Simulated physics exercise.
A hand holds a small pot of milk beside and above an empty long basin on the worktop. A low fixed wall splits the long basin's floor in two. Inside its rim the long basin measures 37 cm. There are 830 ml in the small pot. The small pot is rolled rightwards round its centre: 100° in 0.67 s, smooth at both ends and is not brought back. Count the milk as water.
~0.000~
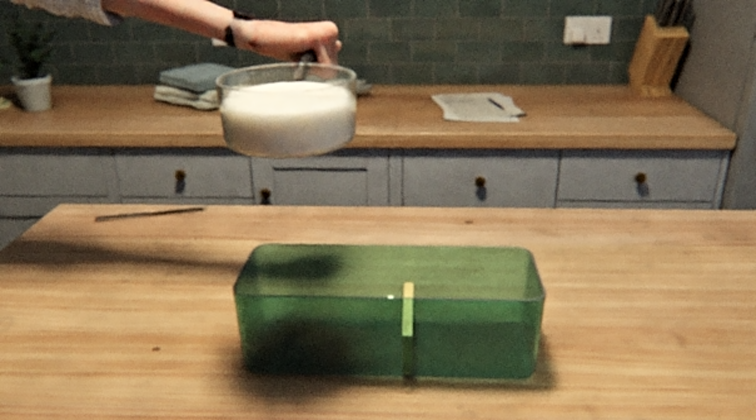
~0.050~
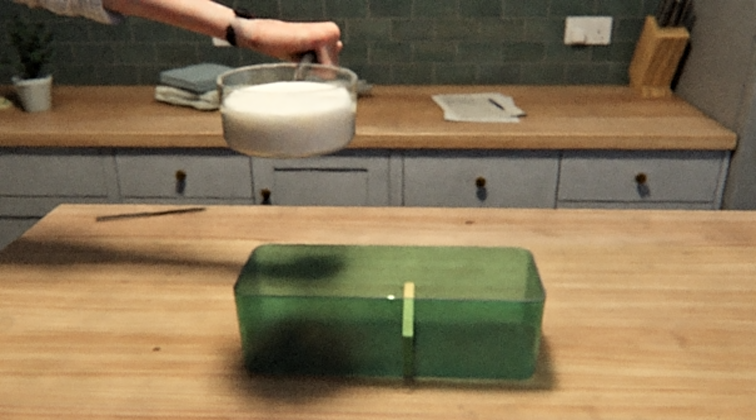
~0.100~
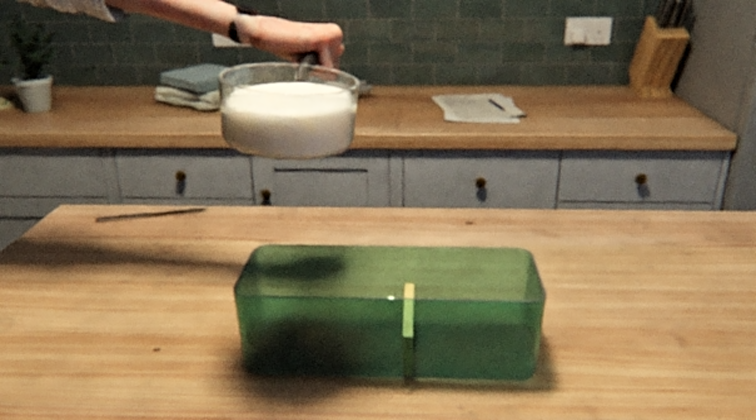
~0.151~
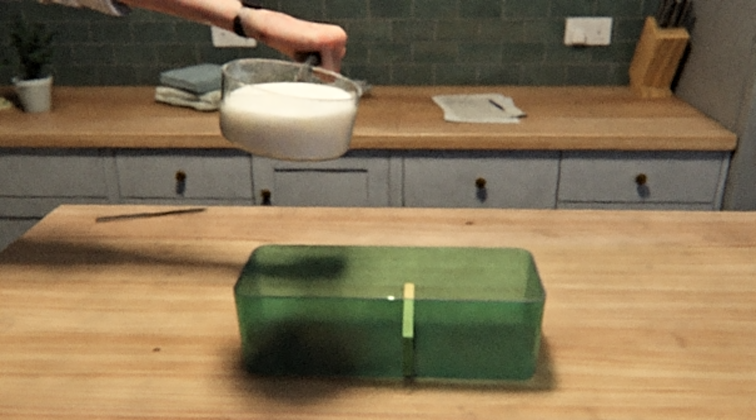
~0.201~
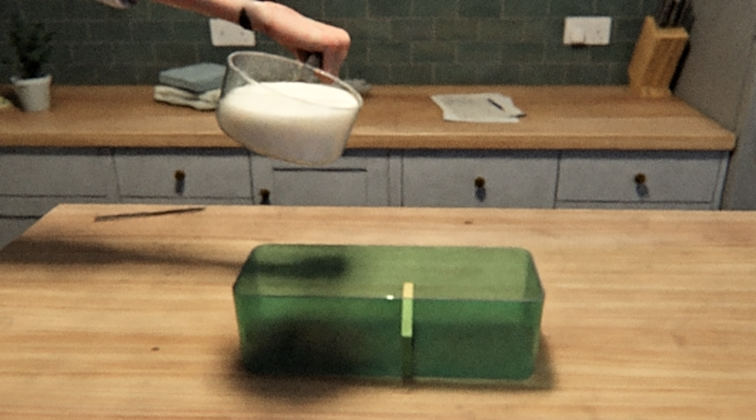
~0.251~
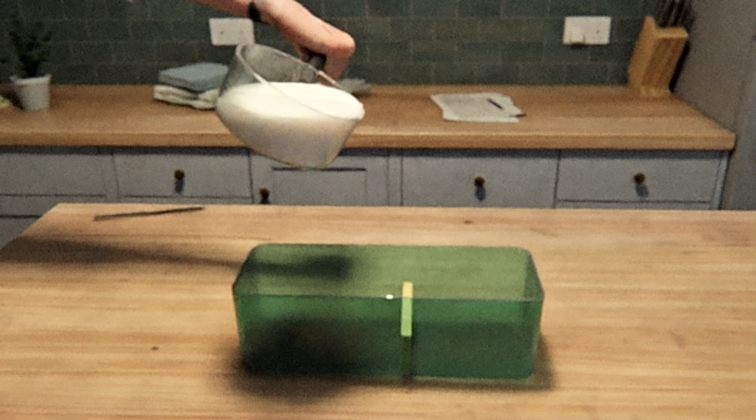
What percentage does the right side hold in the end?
About 50 per cent.
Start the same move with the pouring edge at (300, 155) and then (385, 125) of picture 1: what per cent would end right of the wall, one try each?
First 5, then 65 per cent.
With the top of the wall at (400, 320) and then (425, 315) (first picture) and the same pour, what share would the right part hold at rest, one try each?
In turn about 60 and 25 per cent.
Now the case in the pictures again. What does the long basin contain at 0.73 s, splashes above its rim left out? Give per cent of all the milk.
Some 80 per cent.
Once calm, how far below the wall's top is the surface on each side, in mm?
Some 42 mm on the left and 36 mm on the right.
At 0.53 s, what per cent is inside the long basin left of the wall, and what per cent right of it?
Near 3 on the left, 10 on the right.
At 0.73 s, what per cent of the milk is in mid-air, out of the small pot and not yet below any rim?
About 12 per cent.
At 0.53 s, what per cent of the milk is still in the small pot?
About 30 per cent.
Then, 0.53 s in, the tilt is 89° and 30 per cent is still to pour, 3 is left of the wall and 10 right of it.
Then, 0.73 s in, the tilt is 100° and 8 per cent is still to pour, 29 is left of the wall and 51 right of it.
Then, 0.94 s in, the tilt is 100° and 1 per cent is still to pour, 42 is left of the wall and 50 right of it.
Then, 1.17 s in, the tilt is 100° and 0 per cent is still to pour, 47 is left of the wall and 50 right of it.
Finally, 48 per cent lies left of the wall, 50 right of it and 2 outside.
